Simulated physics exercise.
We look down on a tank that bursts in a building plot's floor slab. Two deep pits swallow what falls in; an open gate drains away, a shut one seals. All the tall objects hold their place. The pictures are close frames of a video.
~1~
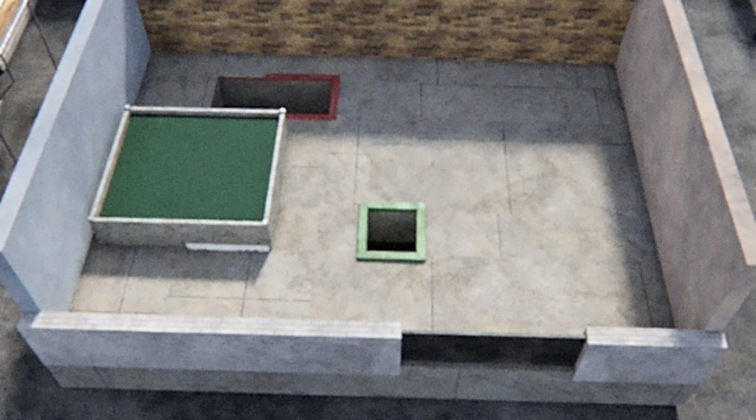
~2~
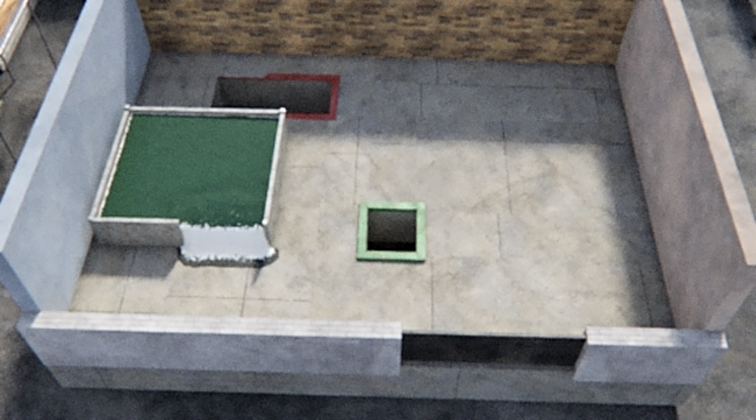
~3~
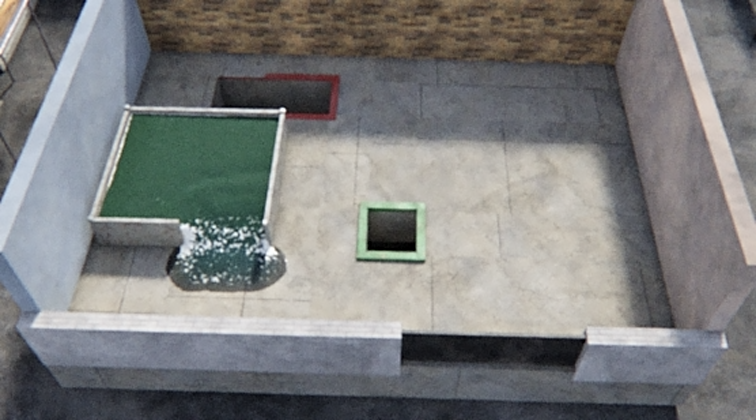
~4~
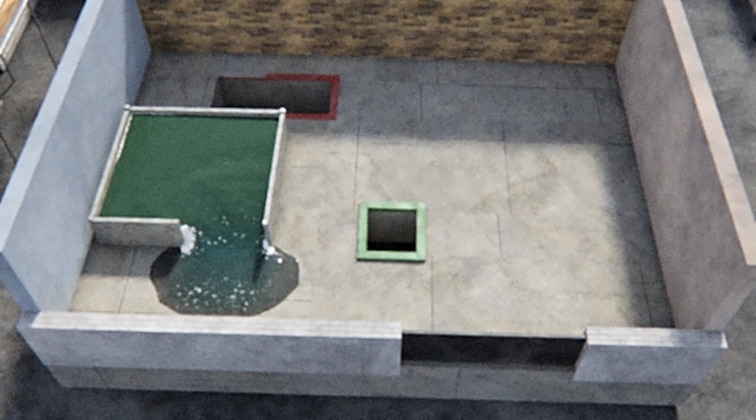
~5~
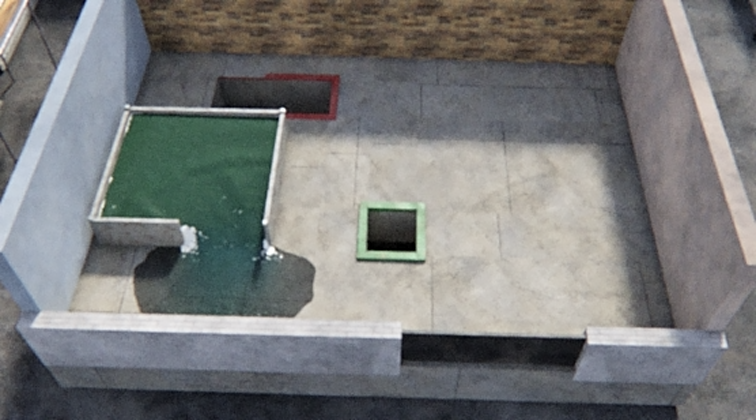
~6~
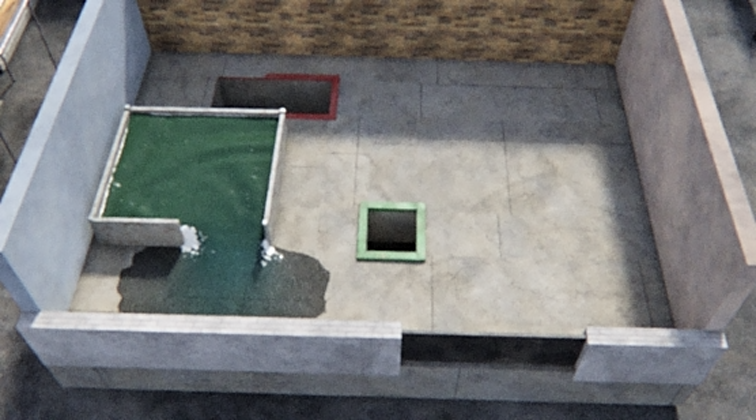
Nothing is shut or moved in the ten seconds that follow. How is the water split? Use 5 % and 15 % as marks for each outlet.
The gate takes under 5 %; the red pit takes under 5 %; the green pit takes under 5 %.
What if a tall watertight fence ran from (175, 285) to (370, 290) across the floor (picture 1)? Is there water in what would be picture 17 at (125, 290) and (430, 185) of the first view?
In that order: Covered, no water.
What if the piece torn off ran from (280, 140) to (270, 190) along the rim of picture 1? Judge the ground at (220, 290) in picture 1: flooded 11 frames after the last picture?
Verdict: Clear.
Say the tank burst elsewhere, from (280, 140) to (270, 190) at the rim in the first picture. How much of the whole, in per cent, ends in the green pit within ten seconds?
Roughly, in per cent: Green 20.
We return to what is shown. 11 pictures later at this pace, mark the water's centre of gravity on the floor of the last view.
Close to (220, 236).
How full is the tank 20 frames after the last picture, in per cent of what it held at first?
I make it 48 per cent.
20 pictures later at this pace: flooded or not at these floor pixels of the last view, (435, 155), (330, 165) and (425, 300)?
In turn: No water, dry, covered.
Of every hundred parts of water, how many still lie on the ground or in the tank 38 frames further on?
About 100 per cent.
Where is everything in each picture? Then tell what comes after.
Still water in the tank at (193, 166), in the first frame.
The front is at (270, 259), out from the gap at (225, 237), in the second frame.
Water pours out at (226, 238) and has run to (277, 273), in the third frame.
The front is at (264, 306), out from the gap at (226, 238), in the fourth frame.
Water pours out at (226, 239) and has run to a hidden place, in the fifth frame.
Water pours out at (226, 238) and has run to a hidden place, in the sixth frame.
A moment on, water covers 10 % of the floor; the gate 0 %, the red pit 0 %, the green pit 0 %.
Next, water covers 20 % of the floor; the gate 0 %, the red pit 0 %, the green pit 0 %.
Then, water covers 40 % of the floor; the gate 0 %, the red pit 0 %, the green pit 0 %.
Later, water covers 55 % of the floor; the gate 0 %, the red pit 0 %, the green pit 1 %.
In the end, water covers 70 % of the floor; the gate 0 %, the red pit 2 %, the green pit 1 %.
